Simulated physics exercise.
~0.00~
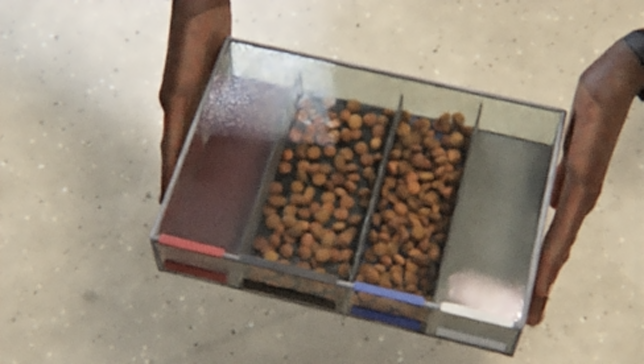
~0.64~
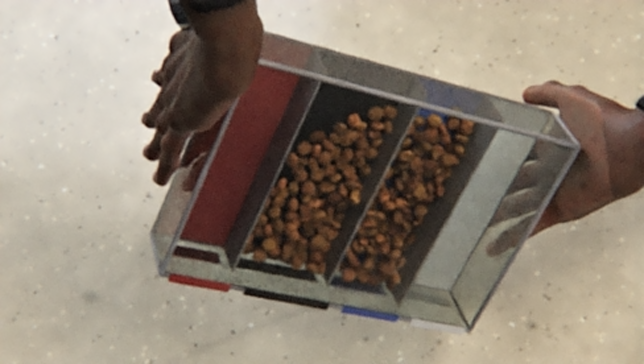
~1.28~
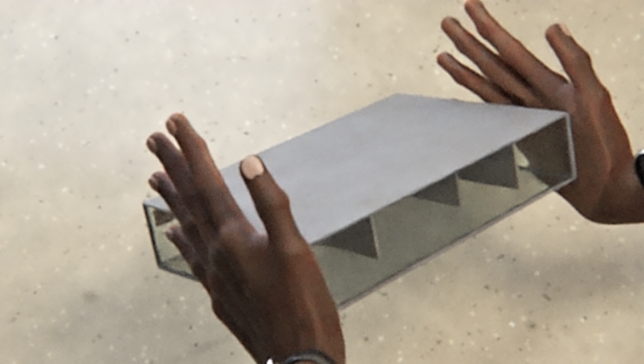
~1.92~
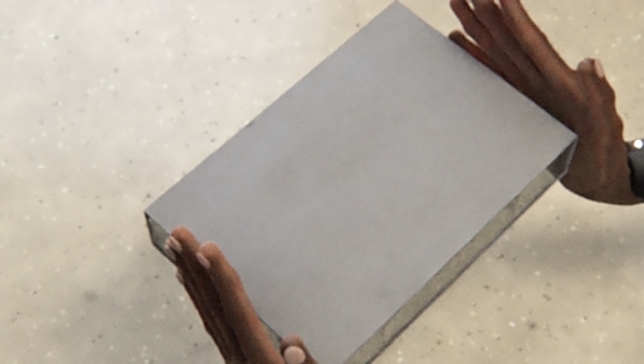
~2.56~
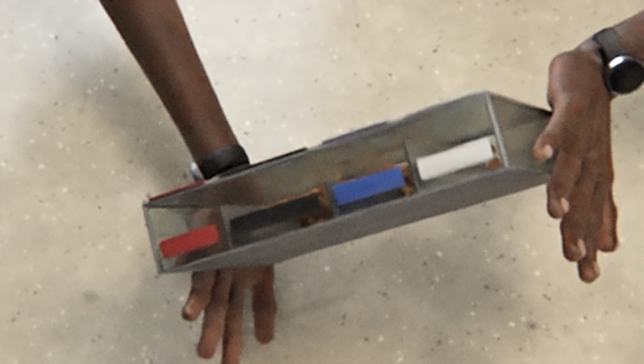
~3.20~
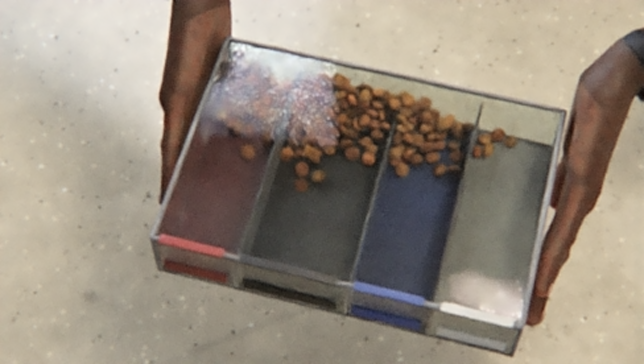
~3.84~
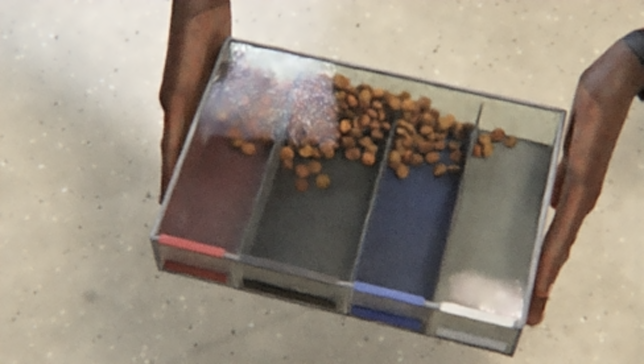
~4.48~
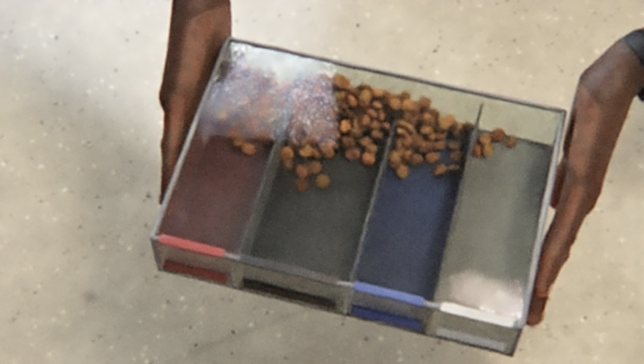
Two hands hold a clear-lidded box above a pale speckled floor, seen from above, with red, black, blue and white compartments running left to right. Brown kibble fills the black and blue sections, while the red and white ones look empty. The hands tip the box over until its plain grey underside faces up and hides the kibble. They keep turning it, bringing the coloured labels along its side into view, and return it upright. The kibble finally rests along the far edge, mostly in black, with some in red and blue and only a few pieces at white.
